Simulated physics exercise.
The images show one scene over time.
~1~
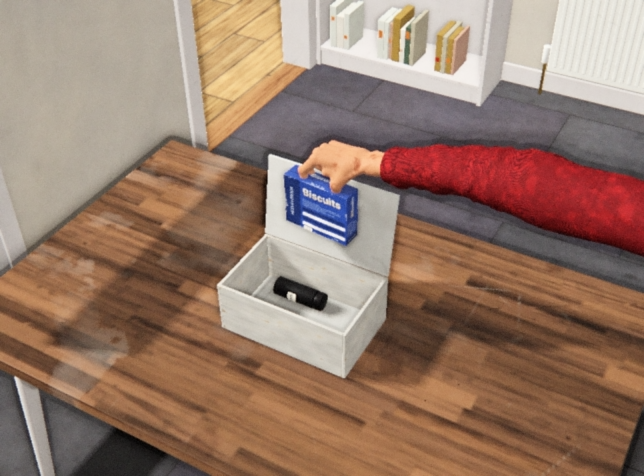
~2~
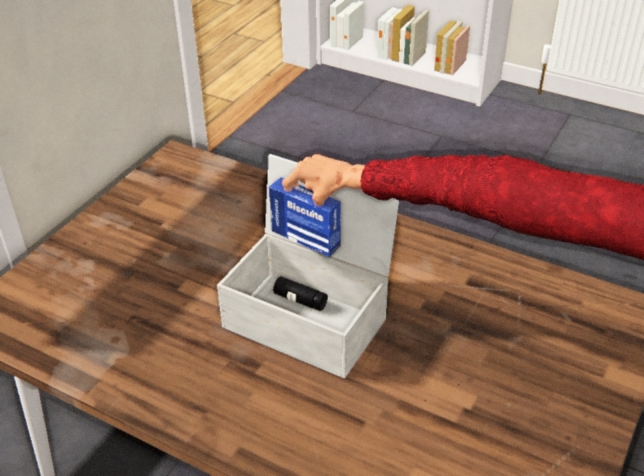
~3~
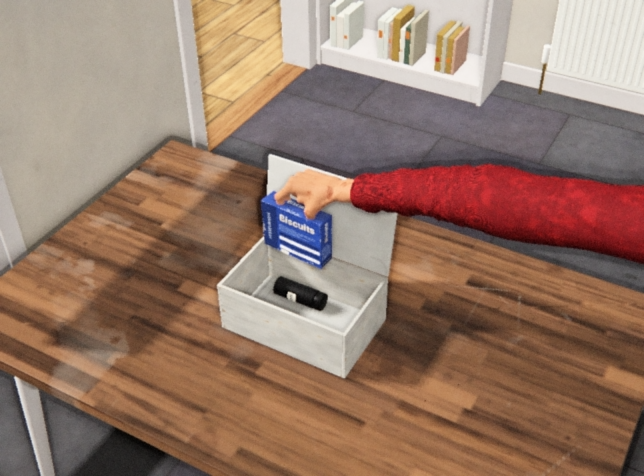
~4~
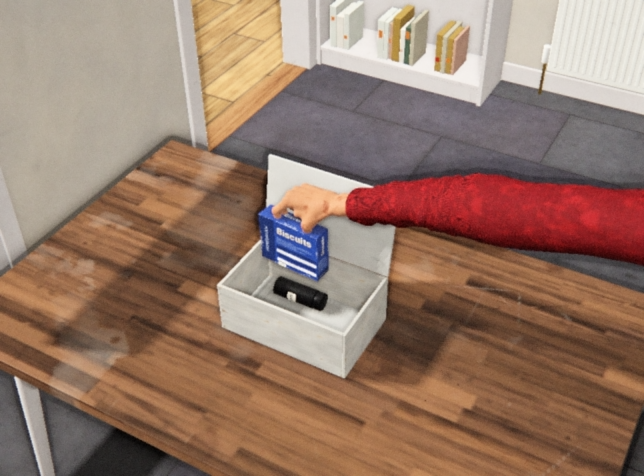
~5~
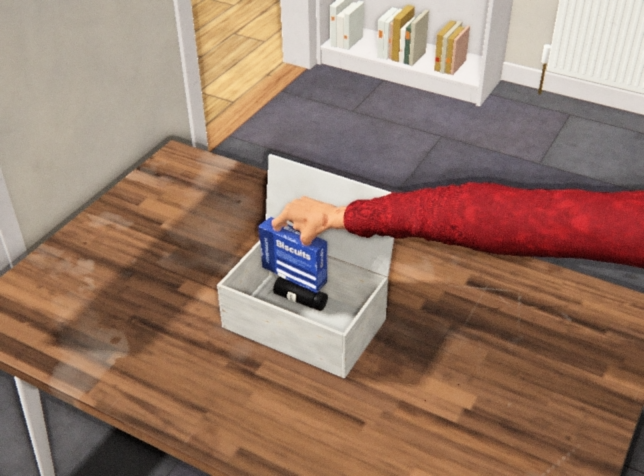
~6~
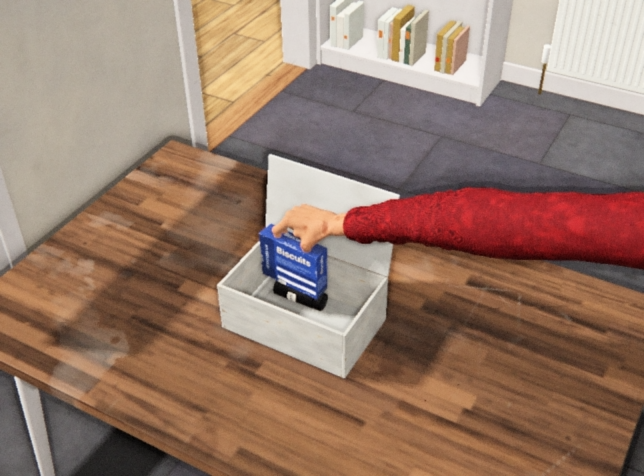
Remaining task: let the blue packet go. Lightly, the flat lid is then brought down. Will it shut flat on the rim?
Meets the rim.
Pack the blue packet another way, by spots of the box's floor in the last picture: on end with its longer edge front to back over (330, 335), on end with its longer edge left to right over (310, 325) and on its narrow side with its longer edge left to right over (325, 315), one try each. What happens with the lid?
Trial 1: Lid propped open. Trial 2: Lid propped open. Trial 3: Lid fully lowered.
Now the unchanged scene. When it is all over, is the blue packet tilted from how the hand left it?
As it turns out, it changes its angle.
Then, 1.20 s past the last view, lid starting down; blue packet rocked 8° from its first pose near (293, 263).
Then, 1.80 s past the last view, lid 49° above the rim; blue packet rocked 8° from its first pose near (289, 268).
Then, 2.10 s past the last view, lid 27° above the rim; blue packet rocked 69° from its first pose near (275, 299).
Then, 2.30 s past the last view, lid 11° above the rim; blue packet on its side near (275, 313); black shaker displaced a little.
Finally, lid shut; down or leaning hard in the box, blue packet; black shaker still in place. Final places as the last picture's camera would see them, blue packet near (275, 313).
